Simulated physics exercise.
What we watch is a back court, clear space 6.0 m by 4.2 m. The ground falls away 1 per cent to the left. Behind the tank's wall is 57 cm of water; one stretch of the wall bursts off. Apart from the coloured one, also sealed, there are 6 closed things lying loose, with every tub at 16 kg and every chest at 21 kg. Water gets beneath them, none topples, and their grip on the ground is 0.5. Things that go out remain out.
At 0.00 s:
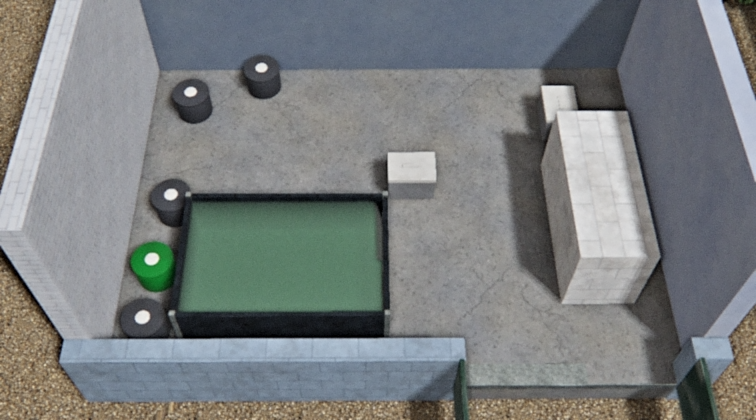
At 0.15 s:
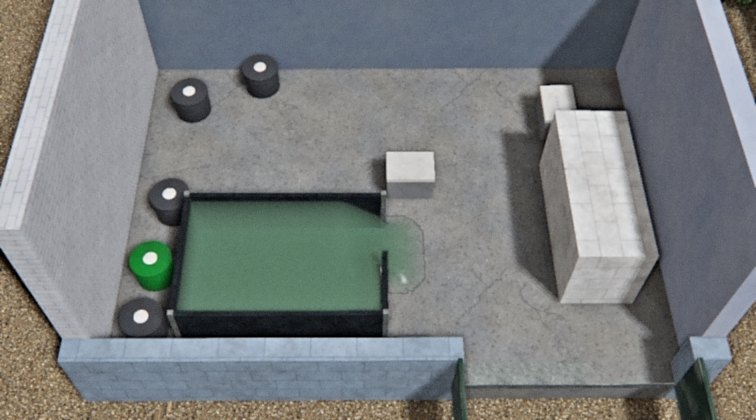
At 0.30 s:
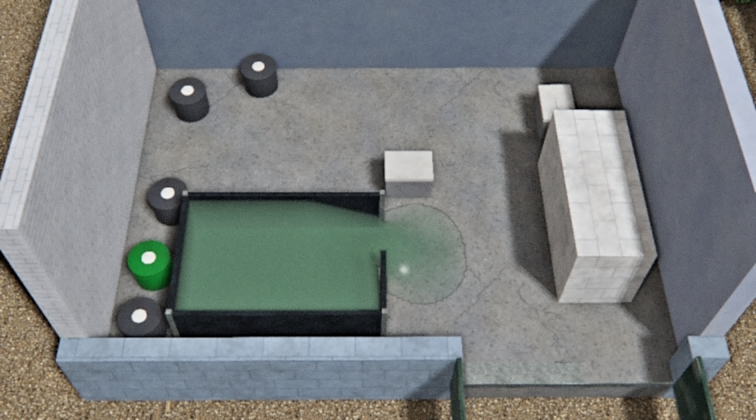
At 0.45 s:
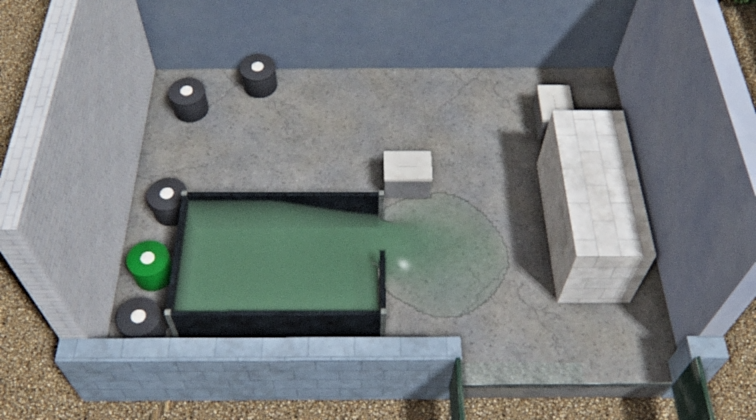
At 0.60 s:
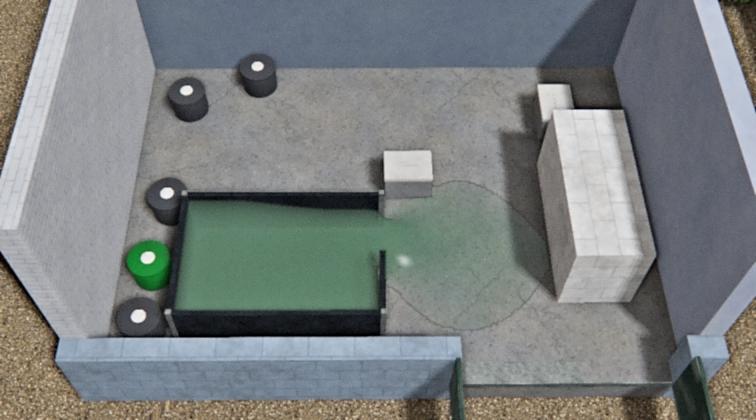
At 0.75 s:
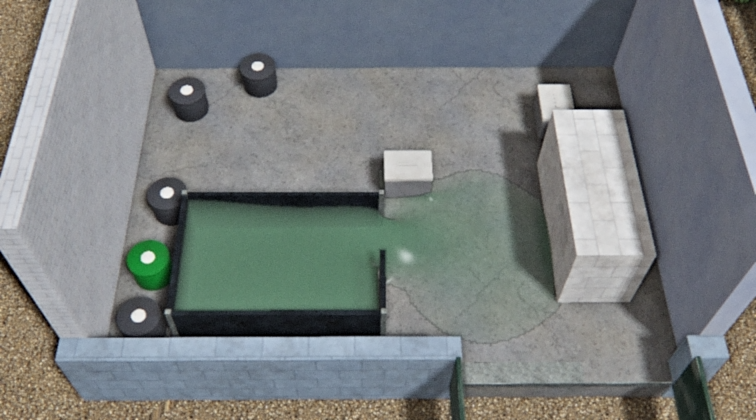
In a walled back court, a stretch of the dark tank's right wall burst off and green water spread rightward across the floor to the large pale chest, while the tubs and chests stayed put.
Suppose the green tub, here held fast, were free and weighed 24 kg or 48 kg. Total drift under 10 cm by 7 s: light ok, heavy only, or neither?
Light ok.
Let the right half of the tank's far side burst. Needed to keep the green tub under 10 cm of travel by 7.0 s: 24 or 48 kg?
With that failure, the big mass alone works.
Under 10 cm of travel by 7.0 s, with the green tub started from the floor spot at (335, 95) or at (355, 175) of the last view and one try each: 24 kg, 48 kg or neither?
In turn: The lighter suffices; the lighter suffices.
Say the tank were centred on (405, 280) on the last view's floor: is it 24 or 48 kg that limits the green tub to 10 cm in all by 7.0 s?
Result, then: Lighter one suffices.
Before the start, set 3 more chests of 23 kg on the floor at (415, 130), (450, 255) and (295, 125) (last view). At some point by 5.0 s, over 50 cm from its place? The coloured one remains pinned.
In that order: Short of it, more, less.
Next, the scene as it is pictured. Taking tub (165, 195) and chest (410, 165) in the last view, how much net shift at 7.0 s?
So the first is off by 0 centimetres, the second by 5 centimetres.
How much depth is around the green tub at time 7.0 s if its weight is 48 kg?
About 2 cm.
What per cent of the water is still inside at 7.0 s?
Roughly 74 percent.
After 1.4 s the green tub would be 0 cm from its start with 24 kg and 0 cm from its start with 48 kg; 0 cm of water round it then.
After 3.1 s the green tub would be 0 cm from its start with 24 kg and 0 cm from its start with 48 kg; 0 cm of water round it then.
After 4.9 s the green tub would be 0 cm from its start with 24 kg and 0 cm from its start with 48 kg; 0 cm of water round it then.
After 7.0 s the green tub would be 0 cm from its start with 24 kg and 0 cm from its start with 48 kg; 2 cm of water round it then.
